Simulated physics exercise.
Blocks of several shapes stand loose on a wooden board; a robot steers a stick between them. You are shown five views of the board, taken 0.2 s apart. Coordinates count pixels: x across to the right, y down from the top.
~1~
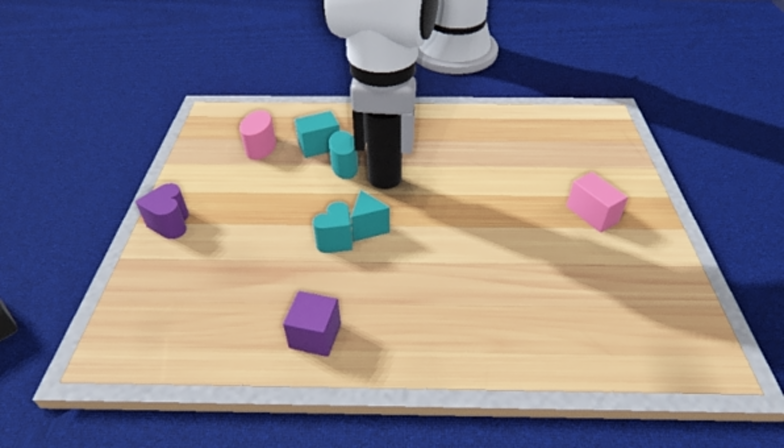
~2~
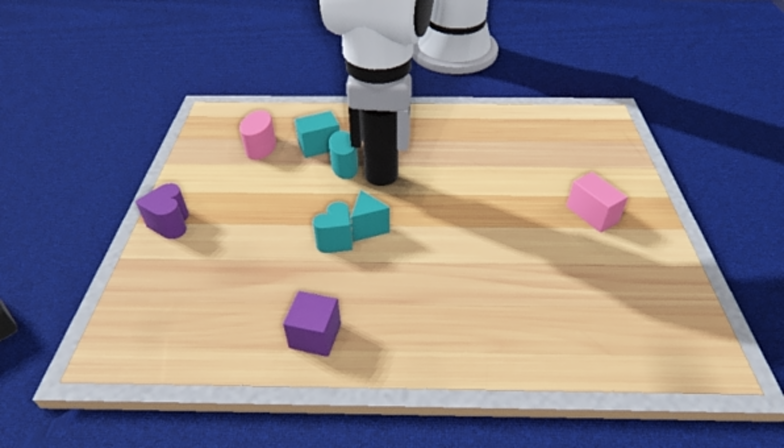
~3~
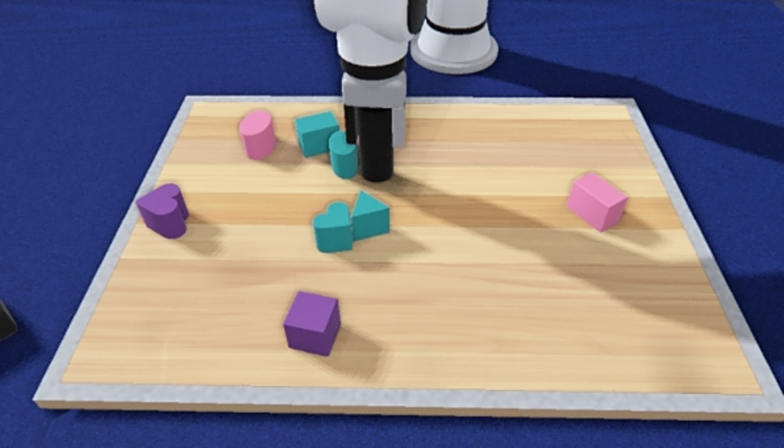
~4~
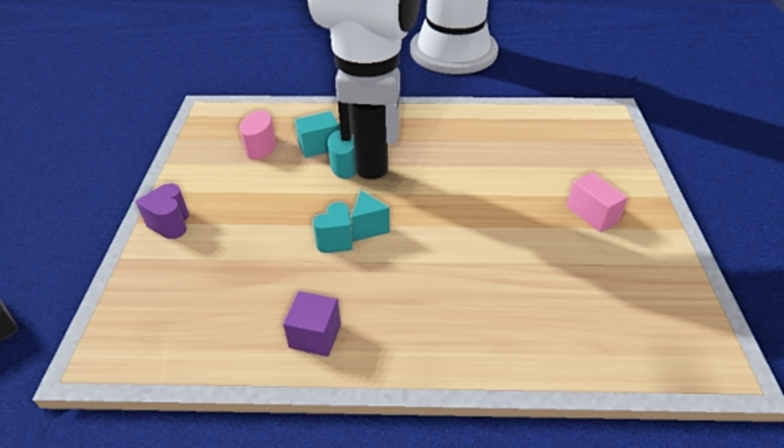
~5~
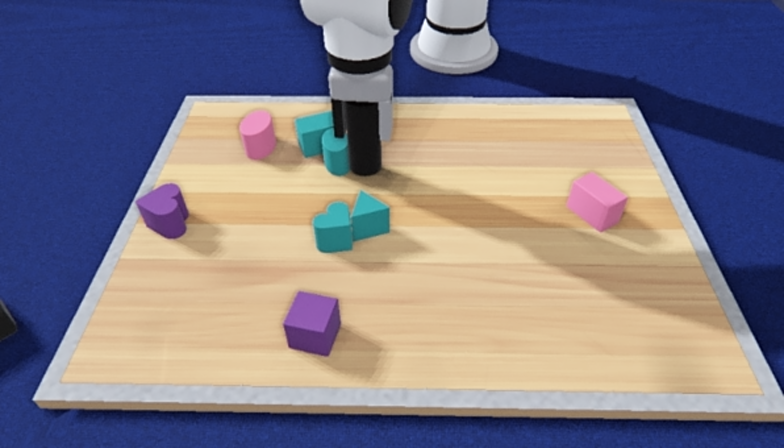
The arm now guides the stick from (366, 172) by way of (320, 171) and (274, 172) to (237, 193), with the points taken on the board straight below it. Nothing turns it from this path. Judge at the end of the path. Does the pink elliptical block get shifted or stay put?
The block you're asking about stays where it is.
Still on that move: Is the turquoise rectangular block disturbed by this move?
It leaves its spot.
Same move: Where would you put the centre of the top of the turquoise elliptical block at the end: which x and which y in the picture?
At (287, 127).
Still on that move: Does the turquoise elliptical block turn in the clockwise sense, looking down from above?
Yes, it checks out.
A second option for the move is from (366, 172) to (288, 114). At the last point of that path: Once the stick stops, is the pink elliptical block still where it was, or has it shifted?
By the last moment, the pink elliptical block will have left its place.
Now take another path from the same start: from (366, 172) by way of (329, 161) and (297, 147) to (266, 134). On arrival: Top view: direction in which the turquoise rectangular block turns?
It spins clockwise.
What follows on the original path. One third of the way, stick (319, 165); turquoise rectangular block (310, 115), turned 20° clockwise; turquoise elliptical block (299, 132), turned 80° clockwise.
Two thirds of the way, stick (272, 166); turquoise rectangular block (309, 113), turned 35° clockwise; turquoise elliptical block (287, 127), turned 110° clockwise.
At the end, stick (236, 187); pink elliptical block unmoved; turquoise rectangular block (309, 113), turned 35° clockwise; turquoise elliptical block (287, 127), turned 110° clockwise.
